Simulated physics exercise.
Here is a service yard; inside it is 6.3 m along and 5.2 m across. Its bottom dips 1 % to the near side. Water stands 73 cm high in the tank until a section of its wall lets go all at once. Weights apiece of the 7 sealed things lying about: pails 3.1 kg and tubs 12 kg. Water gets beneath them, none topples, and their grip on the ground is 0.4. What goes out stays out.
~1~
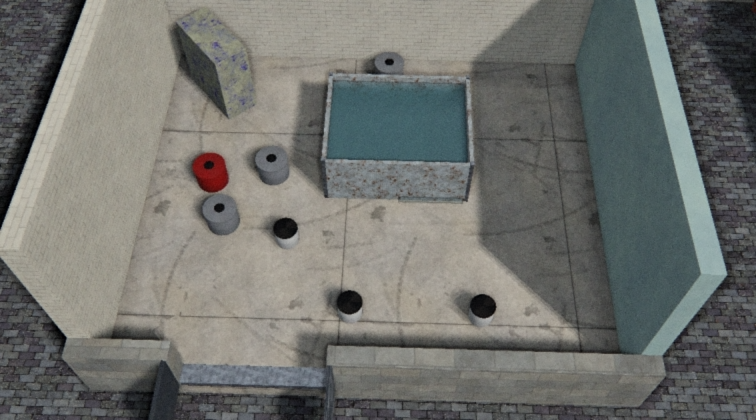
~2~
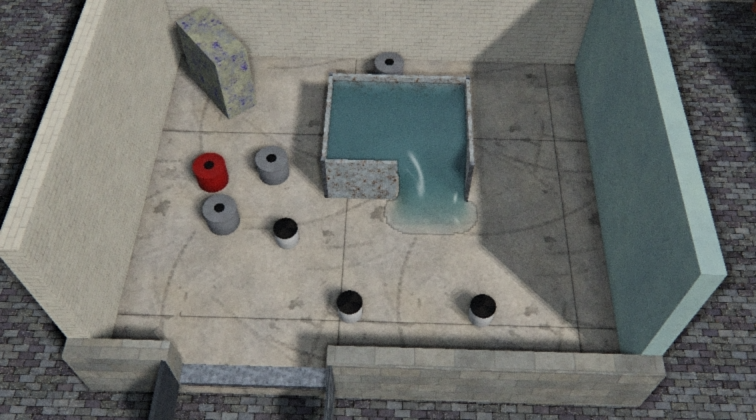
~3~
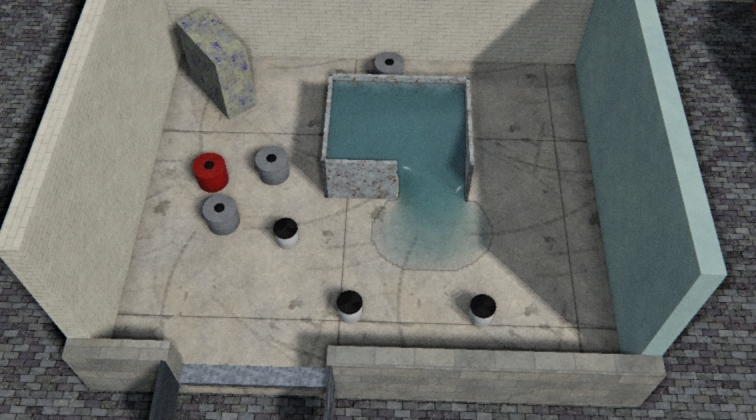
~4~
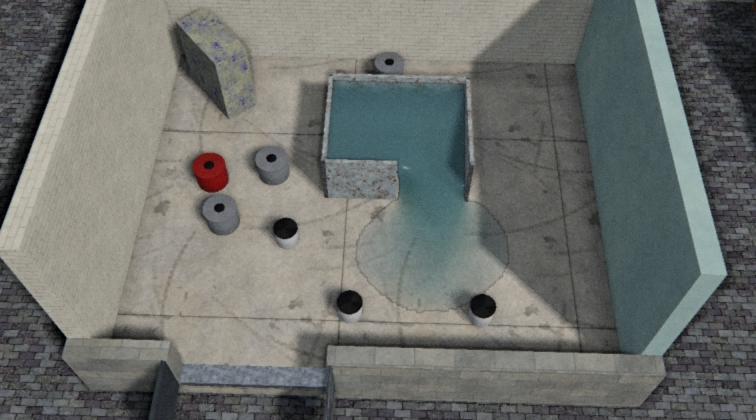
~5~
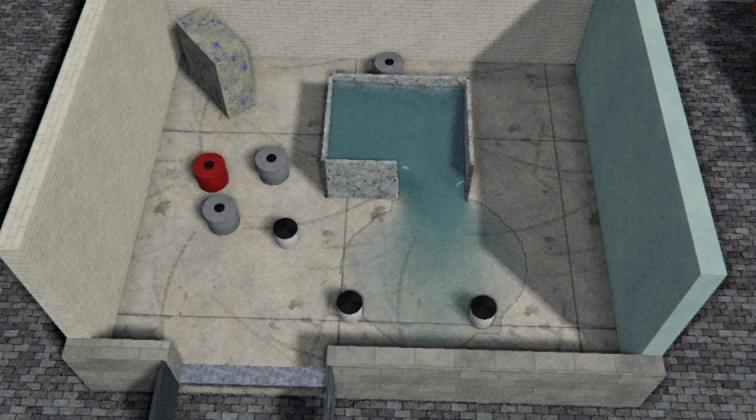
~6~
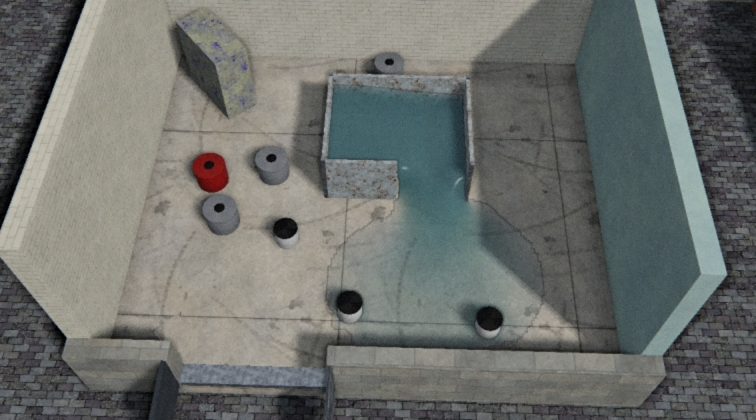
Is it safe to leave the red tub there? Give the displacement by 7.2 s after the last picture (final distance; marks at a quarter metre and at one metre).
Red tub holds its place.
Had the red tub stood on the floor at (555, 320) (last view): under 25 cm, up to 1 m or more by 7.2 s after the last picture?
It gets carried off.
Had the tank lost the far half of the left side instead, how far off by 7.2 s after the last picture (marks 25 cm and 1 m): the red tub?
Then the red tub gets carried off.
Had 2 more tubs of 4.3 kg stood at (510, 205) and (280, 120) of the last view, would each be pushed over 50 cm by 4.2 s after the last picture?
In that order: More, less.
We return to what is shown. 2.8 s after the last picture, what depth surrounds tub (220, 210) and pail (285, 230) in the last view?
Roughly 2 and 1 cm.
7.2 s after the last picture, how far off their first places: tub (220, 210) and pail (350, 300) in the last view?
In turn: 0 cm, gone out.
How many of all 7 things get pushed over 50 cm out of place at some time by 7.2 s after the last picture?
2 of them.
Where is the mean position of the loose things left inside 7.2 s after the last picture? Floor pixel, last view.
Near (296, 157).
Then, 0.9 s after the last picture the red tub is near (209, 165), 0.0 m from its start, aground; 0 of 7 are out; 2 afloat.
Then, 2.8 s after the last picture the red tub is near (209, 165), 0.0 m from its start, aground; 1 of 7 are out; 1 afloat.
Then, 4.8 s after the last picture the red tub is near (209, 165), 0.0 m from its start, aground; 1 of 7 are out; 1 afloat.
Then, 7.2 s after the last picture the red tub is near (209, 165), 0.0 m from its start, aground; 1 of 7 are out; 1 afloat.
